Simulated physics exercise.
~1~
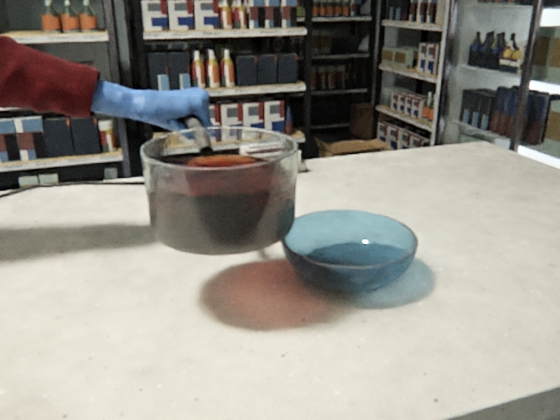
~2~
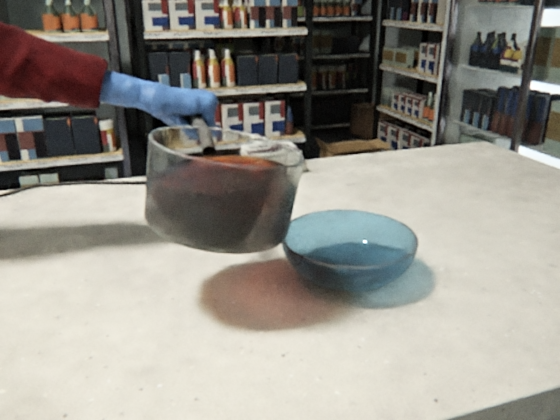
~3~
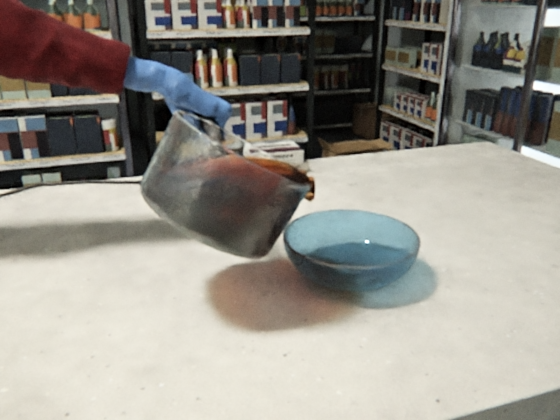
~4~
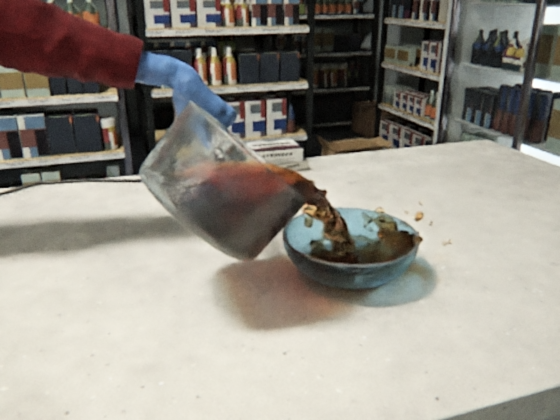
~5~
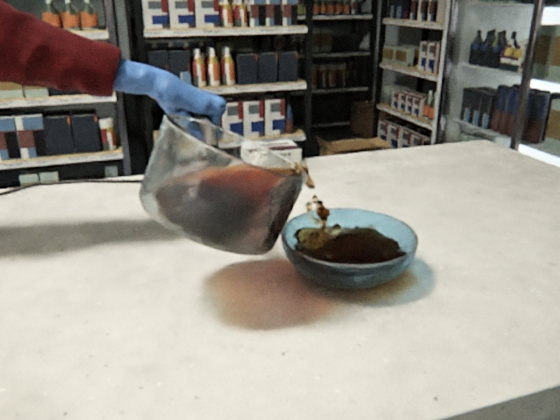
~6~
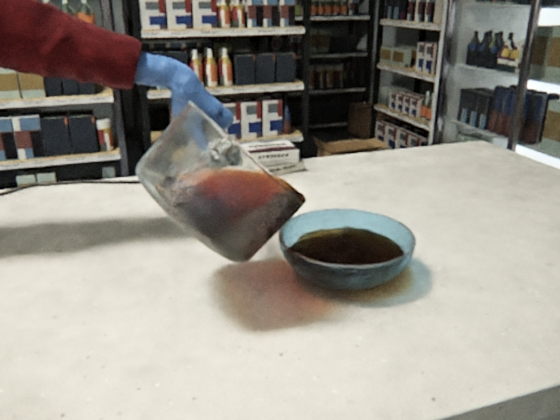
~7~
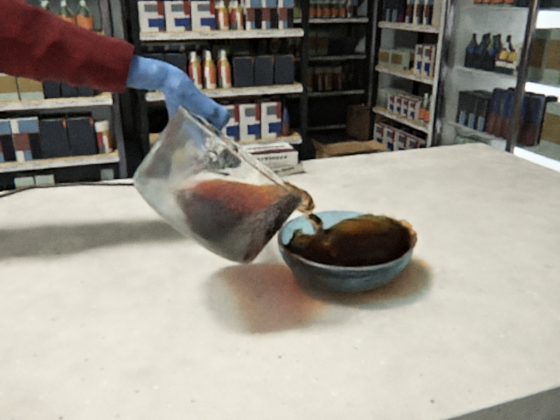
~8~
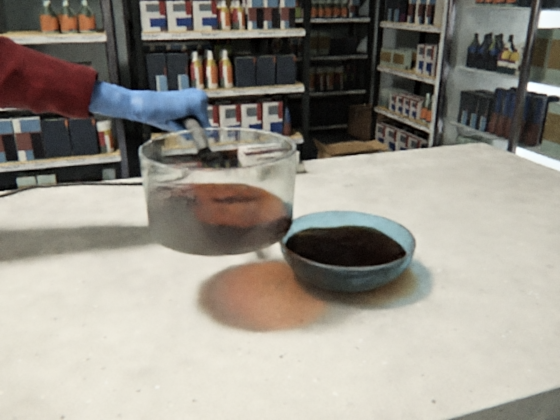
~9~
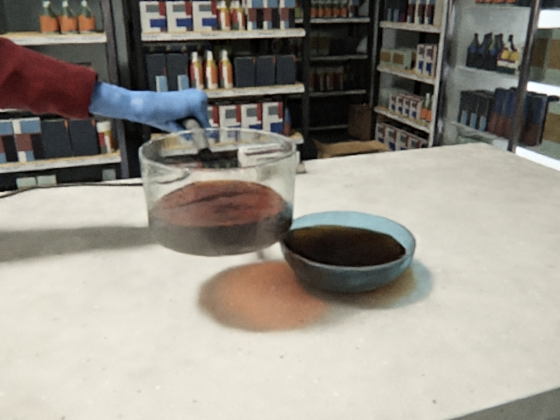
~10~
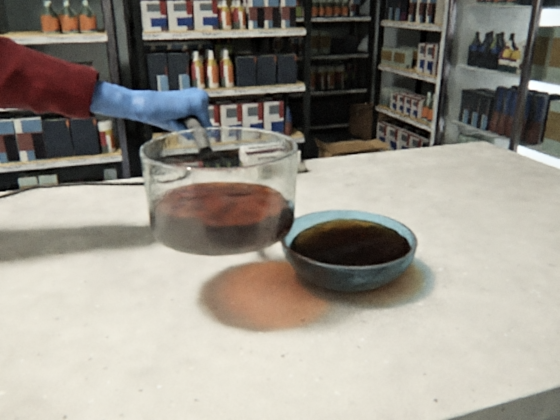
A clear pot of dark tea, held by a blue-gloved hand, tilted right and poured into an empty blue bowl, eased back, then tipped again before returning level, leaving the bowl nearly full and some tea still in the pot.
